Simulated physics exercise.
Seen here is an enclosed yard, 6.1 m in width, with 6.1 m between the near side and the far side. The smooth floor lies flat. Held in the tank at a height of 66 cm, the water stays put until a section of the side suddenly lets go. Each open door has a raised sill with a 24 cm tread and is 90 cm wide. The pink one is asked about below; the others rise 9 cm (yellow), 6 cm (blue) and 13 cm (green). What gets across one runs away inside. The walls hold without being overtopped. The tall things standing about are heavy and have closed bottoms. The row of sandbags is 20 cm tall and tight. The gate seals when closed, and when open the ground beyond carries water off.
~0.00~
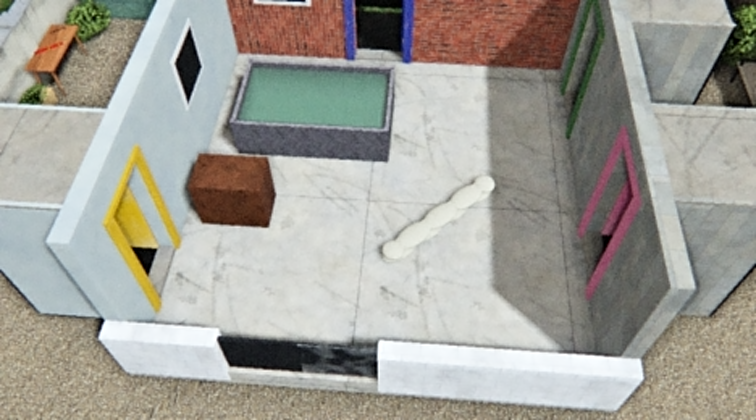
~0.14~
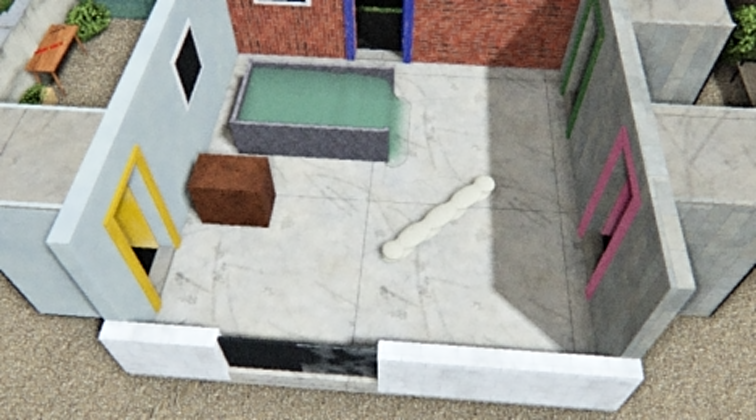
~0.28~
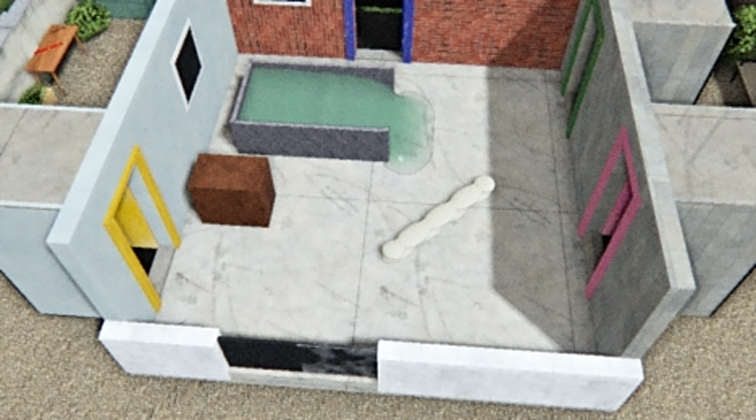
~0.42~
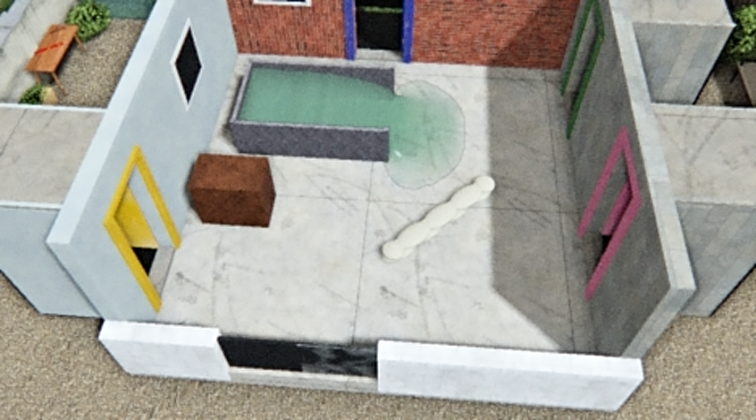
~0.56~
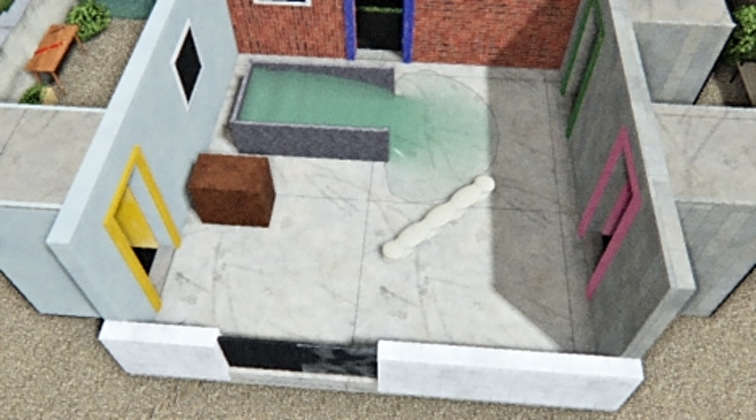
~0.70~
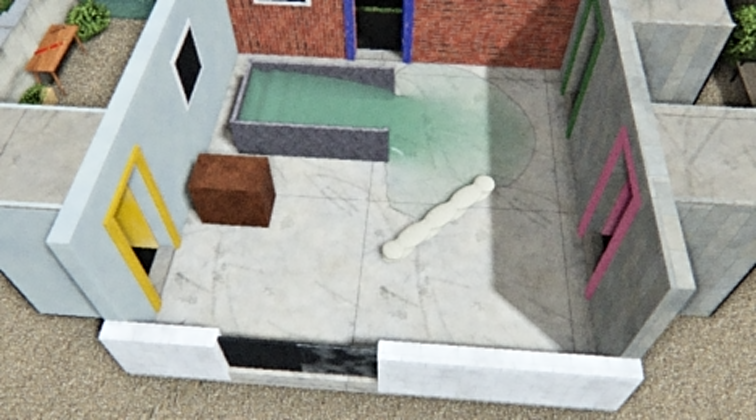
The video shows a walled yard with a grey tank of greenish water, a brown block and a lumpy white bar; water pours from the tank's right end and spreads rightward across the pale floor in a widening, thinning sheet.
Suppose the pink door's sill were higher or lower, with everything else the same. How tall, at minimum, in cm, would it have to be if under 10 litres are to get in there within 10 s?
It would need to be about 5 cm tall.
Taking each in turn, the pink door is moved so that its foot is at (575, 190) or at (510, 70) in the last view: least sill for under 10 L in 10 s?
First place around 25 cm, second around 22 cm.
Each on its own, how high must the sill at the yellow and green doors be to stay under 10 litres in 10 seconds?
You'd want about 8.0 centimetres at yellow and about 28 centimetres at green.
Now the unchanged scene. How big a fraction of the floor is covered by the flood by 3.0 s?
Roughly 45 percent of the floor.
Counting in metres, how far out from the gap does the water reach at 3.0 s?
Roughly 5.2 m.
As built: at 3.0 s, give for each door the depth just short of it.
Depths in cm: Pink 8, yellow 0, blue 1, green 29.
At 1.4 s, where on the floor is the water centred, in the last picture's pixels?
The centre of all the water is around (380, 131).
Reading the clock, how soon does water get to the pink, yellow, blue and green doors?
Pink at 1.8 seconds, yellow at 5.0 seconds, blue at 3.0 seconds, green at 0.9 seconds.
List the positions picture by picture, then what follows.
The first picture shows still water, 66 cm deep, in the tank at (316, 97); the pink door at (604, 225) is dry.
In the second picture, the gap is at (388, 120), the front 0.3 m out at (400, 159); the back of the tank holds 66 cm.
In the third picture, the front is at (426, 158), 0.7 m from the gap at (388, 122); 1.0 m2 of floor is wet, 66 cm left at the back.
In the fourth picture, the front is at (458, 152), 1.2 m from the gap at (388, 122); 2.2 m2 of floor is wet, 66 cm left at the back.
In the fifth picture, the front is at (494, 141), 1.8 m from the gap at (388, 122); 3.8 m2 of floor is wet, 66 cm left at the back.
In the sixth picture, the gap is at (388, 123), the front 2.4 m out at (530, 148); the back of the tank holds 60 cm; the pink door at (604, 225), 4.0 m from the gap, is still 1.9 m from the nearest water.
After 1.4 s water covers 25 % of the floor, deepest (28 cm) near (476, 183); it has not reached the pink door.
After 3.0 s water covers 45 % of the floor, deepest (28 cm) near (561, 139); 8 cm at the pink door, 0 litres in over its 20 cm sill.
After 10.0 s water covers 95 % of the floor, deepest (12 cm) near (157, 314); 5 cm at the pink door, 0 litres in over its 20 cm sill.
At the pink door as built, the water arrived by 1.8 s and peaked near 8 cm at 2.8 s.
With a sill of 4.5 cm, 14 litres would have come in within the 10 s; with 5.5 cm, 7 litres. So under 10 litres takes about 5 cm.
